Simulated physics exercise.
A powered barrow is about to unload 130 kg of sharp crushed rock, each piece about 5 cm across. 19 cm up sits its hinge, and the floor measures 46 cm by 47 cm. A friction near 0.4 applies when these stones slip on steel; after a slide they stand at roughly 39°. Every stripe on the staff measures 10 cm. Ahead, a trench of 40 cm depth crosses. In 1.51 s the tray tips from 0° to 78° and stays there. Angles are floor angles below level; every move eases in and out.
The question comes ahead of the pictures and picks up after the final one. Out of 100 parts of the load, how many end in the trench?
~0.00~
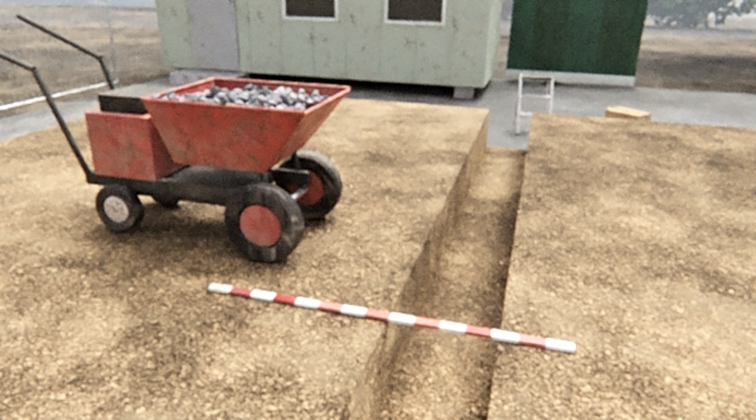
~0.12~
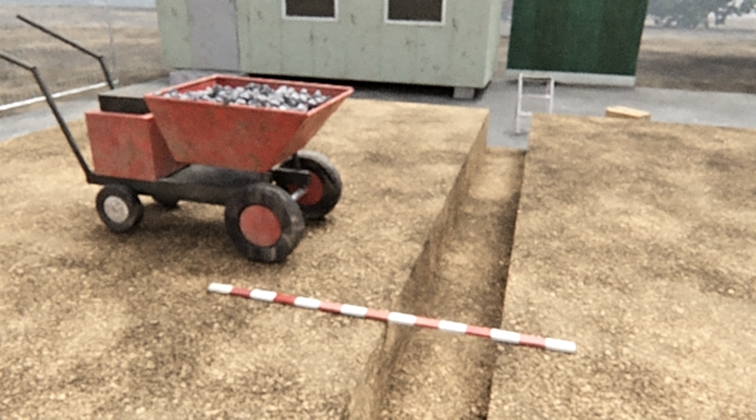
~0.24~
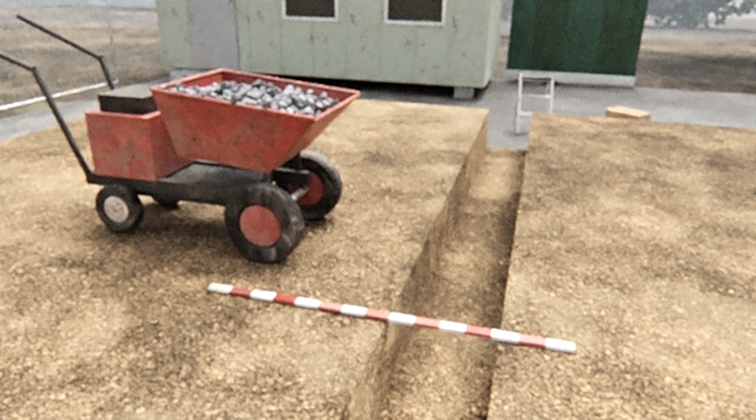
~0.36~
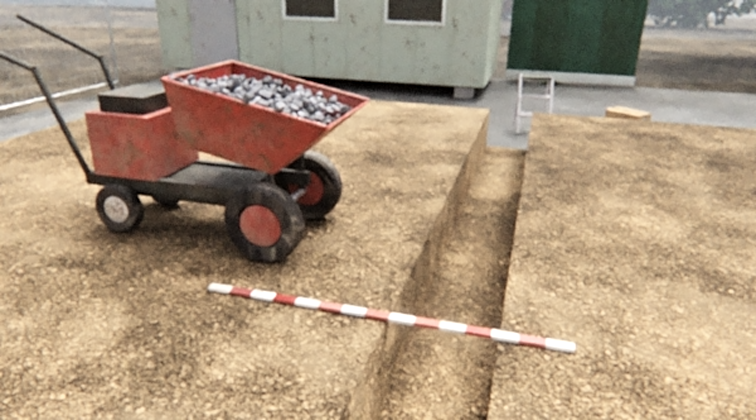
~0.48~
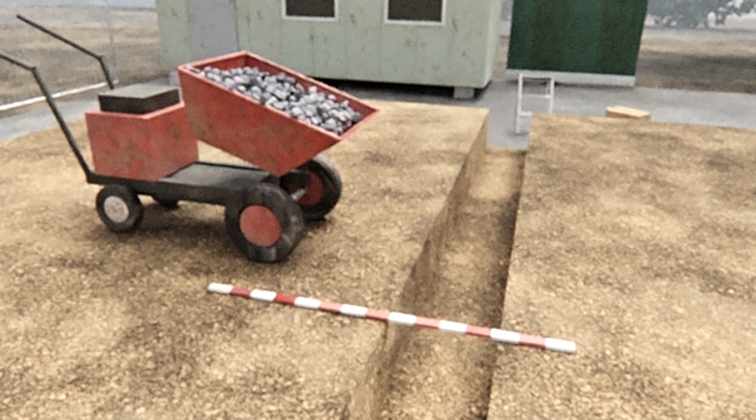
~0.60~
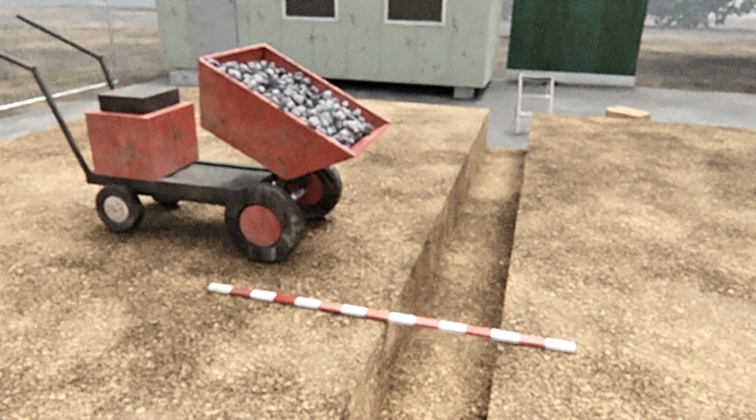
Some 75 out of 100.
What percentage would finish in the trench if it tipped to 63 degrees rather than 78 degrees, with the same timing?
Share in trench: Approx. 50%.
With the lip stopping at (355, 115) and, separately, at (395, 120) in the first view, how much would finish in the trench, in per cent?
About 100 and 75 per cent.
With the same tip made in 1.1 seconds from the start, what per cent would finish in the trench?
It would come to roughly 70 per cent.
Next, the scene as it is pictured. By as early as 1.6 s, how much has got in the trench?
Roughly 40% by that time.
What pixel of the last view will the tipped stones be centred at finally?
(454, 319).
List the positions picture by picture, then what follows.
In the first frame, the tray is at 0°, its lip at (304, 113); the top of the load is at (271, 93).
The second frame shows lip at (307, 115), floor tilted 1°, highest stones at (273, 93); the stones move at 0.2 m/s on average.
In the third frame, the tray is at 5°, its lip at (315, 120); the top of the load is at (257, 90); the stones move at 0.3 m/s on average.
In the fourth frame, the tray is at 11°, its lip at (327, 128); the top of the load is at (240, 81); the stones move at 0.5 m/s on average.
In the fifth frame, the tray is at 19°, its lip at (341, 140); the top of the load is at (243, 74); the stones move at 0.6 m/s on average.
In the sixth frame, the tray is at 27°, its lip at (354, 156); the top of the load is at (259, 68); the stones move at 0.6 m/s on average.
After 1.1 s the floor is at 66°; 99 % in the tray, 1 % short of the trench, 1 % in the trench; the foremost stones are at (415, 252).
After 1.6 s the floor is at 78°; 56 % in the tray, 6 % short of the trench, 38 % in the trench; the foremost stones are at (496, 341).
After 2.0 s the floor is at 78°; 34 % in the tray, 7 % short of the trench, 59 % in the trench; the foremost stones are at (499, 324).
After 3.9 s the floor is at 78°; 19 % in the tray, 6 % short of the trench, 75 % in the trench; the foremost stones are at (500, 315).
